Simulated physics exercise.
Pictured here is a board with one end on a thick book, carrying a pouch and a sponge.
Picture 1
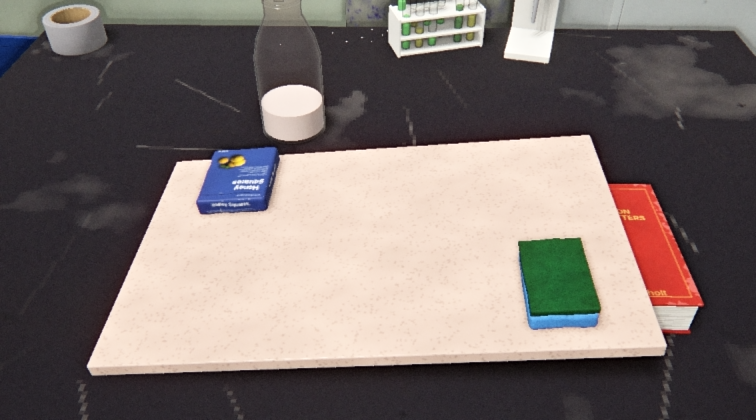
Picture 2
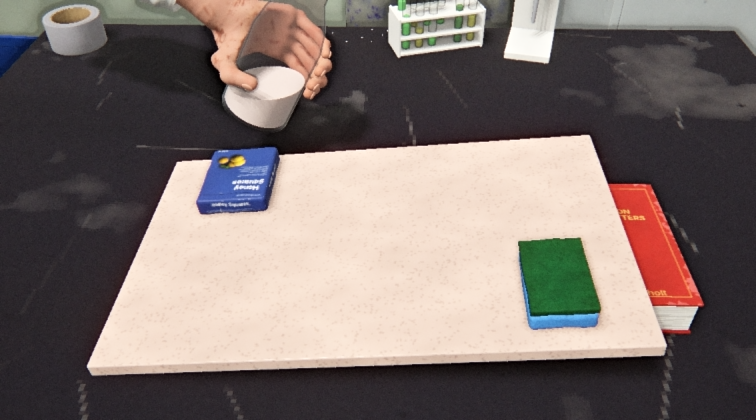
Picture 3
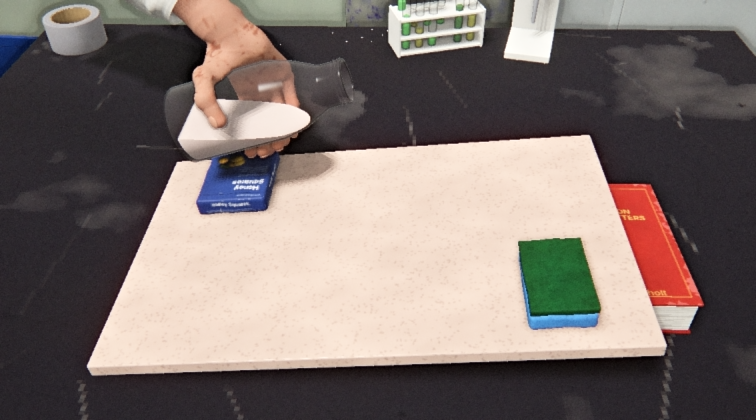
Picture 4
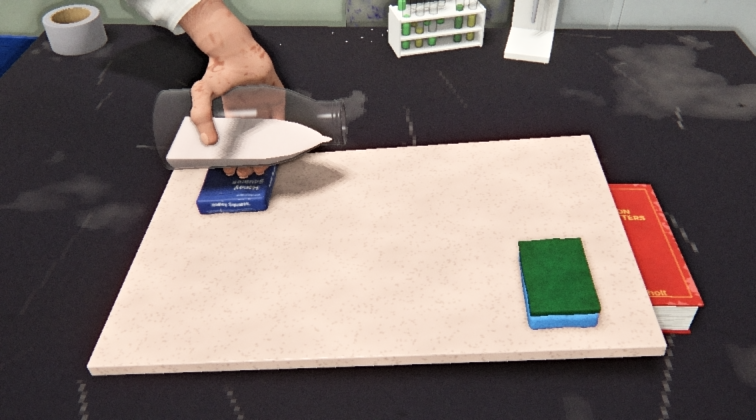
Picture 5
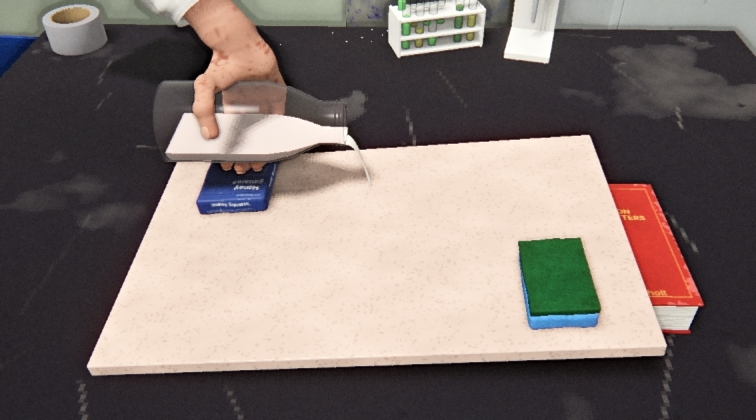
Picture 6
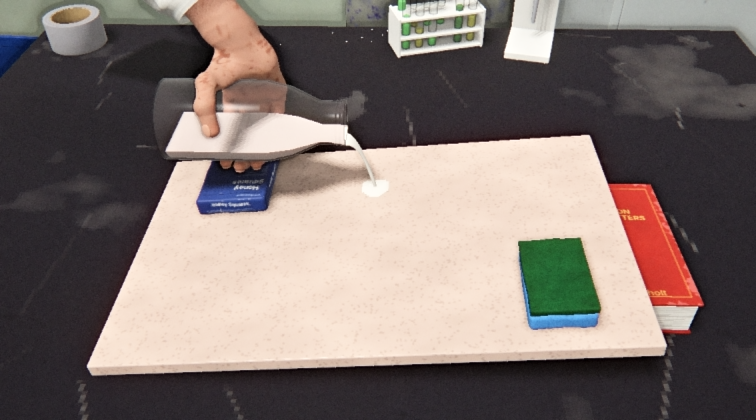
A pale speckled board lies on a black tabletop, seen from above and in front by a still camera, its right end on a thick red book. A small blue pouch sits at its upper left and a green-and-blue sponge at its right, with a clear bottle of white milk behind. A hand grips the bottle, moves it toward the pouch, tips it sideways and pours a thin stream that forms a small white puddle.
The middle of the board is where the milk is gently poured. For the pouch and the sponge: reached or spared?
Pouch, reached; sponge, spared.
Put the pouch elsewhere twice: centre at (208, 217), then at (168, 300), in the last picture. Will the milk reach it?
One: It ends up in the puddle. Two: It stays dry.
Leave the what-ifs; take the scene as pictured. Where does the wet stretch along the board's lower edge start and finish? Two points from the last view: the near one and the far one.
From (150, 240) to (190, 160).
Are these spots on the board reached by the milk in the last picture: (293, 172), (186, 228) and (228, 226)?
Order as given: Got to, next got to, last got to.
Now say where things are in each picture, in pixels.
The first picture shows the board slopes down to the left; milk bottle (288, 63) about a quarter full; pouch (240, 180); sponge (556, 283).
The second picture shows milk bottle (284, 45) tipped 25° with all of its load; pouch (240, 180).
The third picture shows milk bottle (267, 103) tipped 70° with all of its load; sponge (556, 283).
The fourth picture shows the board slopes down to the left; milk bottle (258, 126) tipped 85° with all of its load; pouch (240, 180).
The fifth picture shows the first of it lands; milk bottle (259, 122) tipped 90° with all of its load; sponge (556, 283).
The sixth picture shows the first of it lands; milk bottle (259, 121) tipped 90° with all of its load; pouch (240, 180); sponge (556, 283).
A moment on, it runs down to the left; the pouch is untouched; the sponge is untouched.
Further on, it runs down to the left and off the end; the pouch is reached; the sponge is untouched.
When it is over, it runs down to the left and off the end; the pouch is reached; the sponge is untouched.
